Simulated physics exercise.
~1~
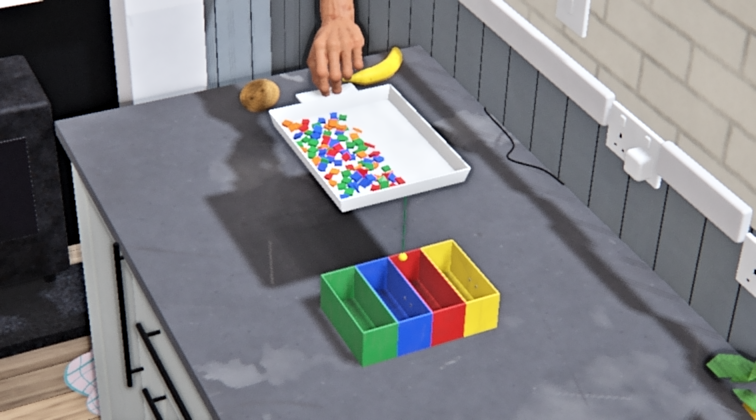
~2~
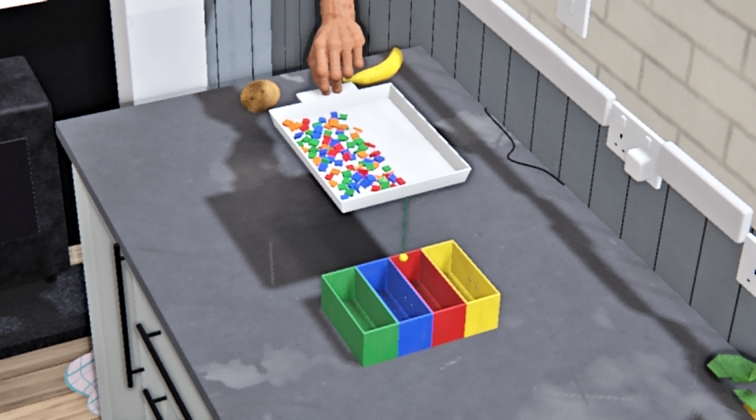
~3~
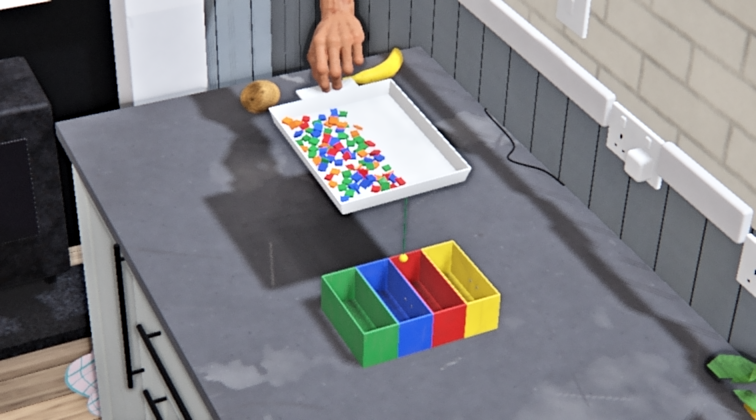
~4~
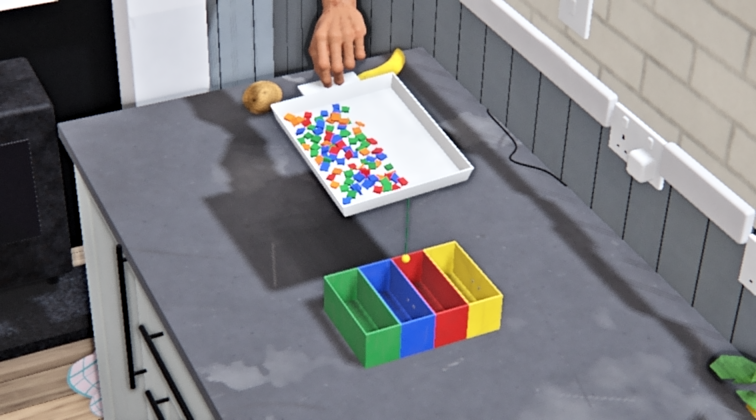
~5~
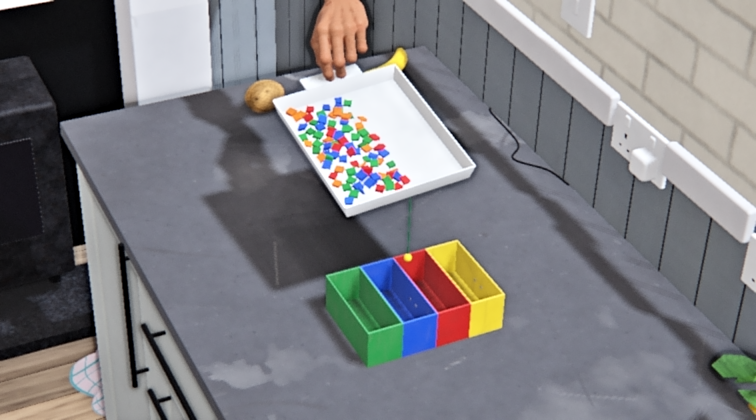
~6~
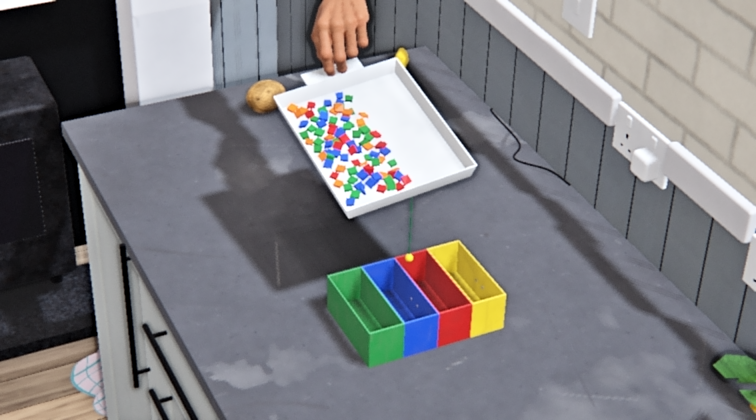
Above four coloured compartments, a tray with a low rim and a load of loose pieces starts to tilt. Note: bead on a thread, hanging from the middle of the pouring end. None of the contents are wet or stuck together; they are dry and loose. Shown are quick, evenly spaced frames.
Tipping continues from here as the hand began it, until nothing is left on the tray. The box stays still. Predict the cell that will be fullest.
I would say the green cell.
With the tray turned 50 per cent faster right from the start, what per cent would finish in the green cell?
Roughly 80 percent.
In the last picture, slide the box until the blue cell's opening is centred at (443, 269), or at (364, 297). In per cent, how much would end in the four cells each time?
It would be roughly 0 per cent for the first and roughly 100 per cent for the second.
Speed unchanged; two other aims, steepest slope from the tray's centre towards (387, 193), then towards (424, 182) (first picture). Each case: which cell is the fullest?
Try 1 - the green cell / try 2 - yellow.
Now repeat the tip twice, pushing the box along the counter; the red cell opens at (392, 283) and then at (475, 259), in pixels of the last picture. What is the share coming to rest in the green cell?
You'd get near 10 per cent and afterwards near 0 per cent.
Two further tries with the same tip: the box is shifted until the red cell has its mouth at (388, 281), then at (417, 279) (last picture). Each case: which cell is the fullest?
First: That blue cell. Second: That green cell.
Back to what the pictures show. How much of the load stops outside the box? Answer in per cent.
Roughly 10 in a hundred.
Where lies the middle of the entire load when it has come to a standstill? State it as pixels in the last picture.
Around (356, 315), give or take.
Soon after the last picture, tray tipped steeply; all on the tray.
A little later, tray tipped right over; about a quarter on the tray; about half in the green cell; a stray few in the blue cell; about a quarter falling or outside the box.
Later still, tray tipped past a quarter turn; nearly all in the green cell; a stray few in the blue cell; a small part falling or outside the box.
At rest, tray tipped past a quarter turn; nearly all in the green cell; a stray few in the blue cell; none in the red cell; none in the yellow cell; a small part outside the box.
